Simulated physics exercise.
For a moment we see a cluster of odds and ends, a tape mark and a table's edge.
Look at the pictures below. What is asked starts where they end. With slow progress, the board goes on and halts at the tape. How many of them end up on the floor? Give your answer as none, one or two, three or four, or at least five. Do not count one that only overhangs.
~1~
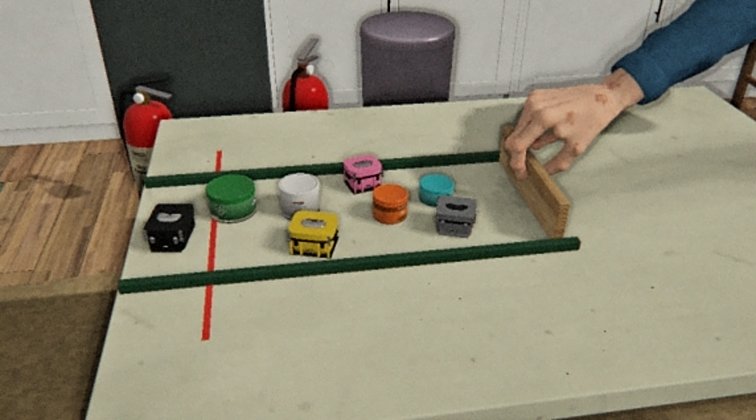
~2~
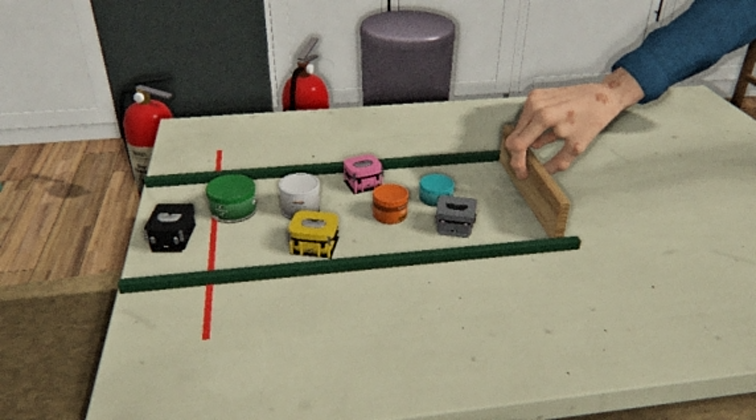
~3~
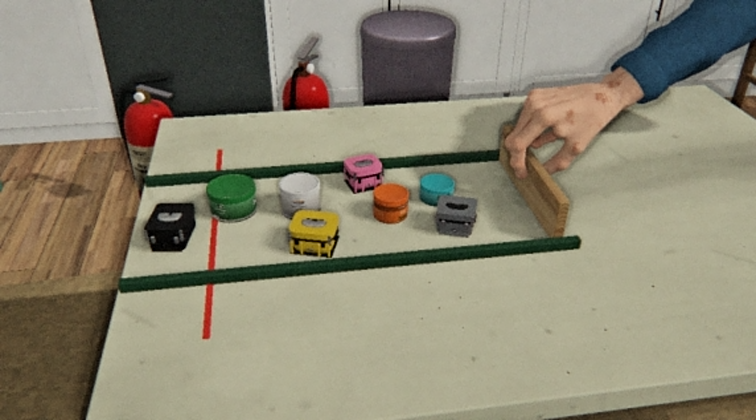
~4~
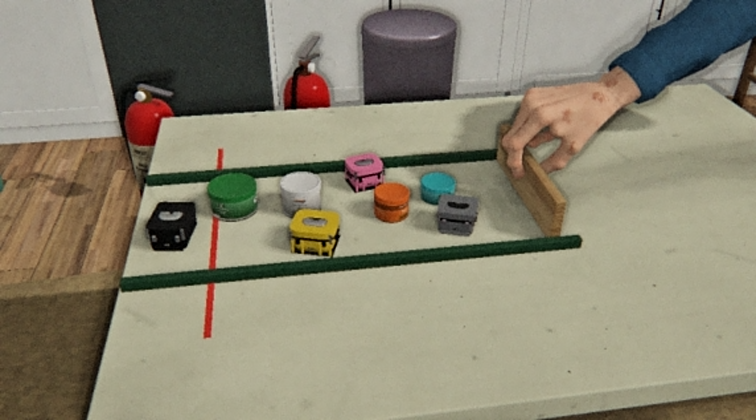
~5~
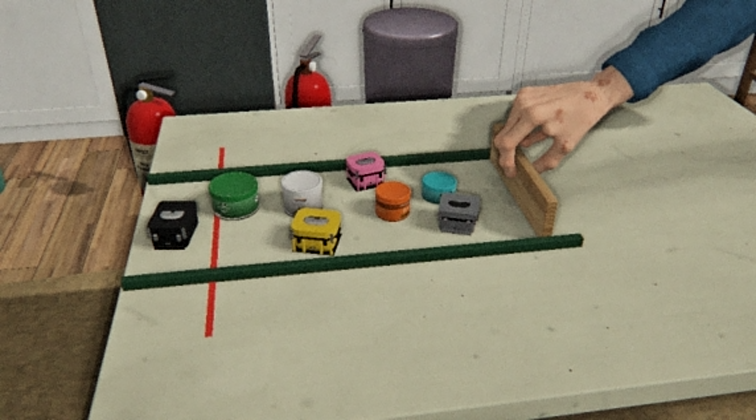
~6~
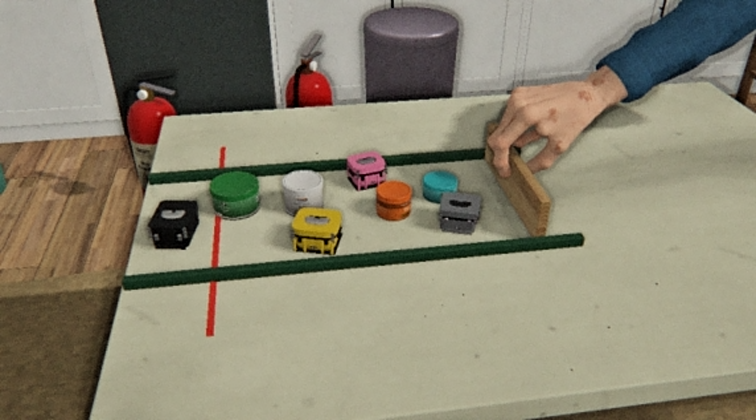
The count is one or two.
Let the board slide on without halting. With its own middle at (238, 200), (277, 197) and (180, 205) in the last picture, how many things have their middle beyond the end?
Respectively 0, 0 and 4.
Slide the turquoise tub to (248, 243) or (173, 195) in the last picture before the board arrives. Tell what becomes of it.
In turn it drops off; goes over.
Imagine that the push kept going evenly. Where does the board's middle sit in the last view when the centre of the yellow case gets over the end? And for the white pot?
The yellow case gives roughly (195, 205), the white pot roughly (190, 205).
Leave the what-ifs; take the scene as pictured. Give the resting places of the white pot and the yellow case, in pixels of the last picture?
Approximately (163, 214) for one, approximately (150, 253) for the other.
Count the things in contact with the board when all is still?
Looks like 4 of them, all told.
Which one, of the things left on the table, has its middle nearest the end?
The foremost one is the green tin.
Early on, none off yet; black case at rest near (175, 225); green tin at rest near (235, 195); white pot at rest near (303, 194).
A while later, none off yet; black case at rest near (175, 225); green tin moving near (224, 196); white pot travelled about its own width near (265, 200).
Finally, the number that fall off is one or two; lost, black case.
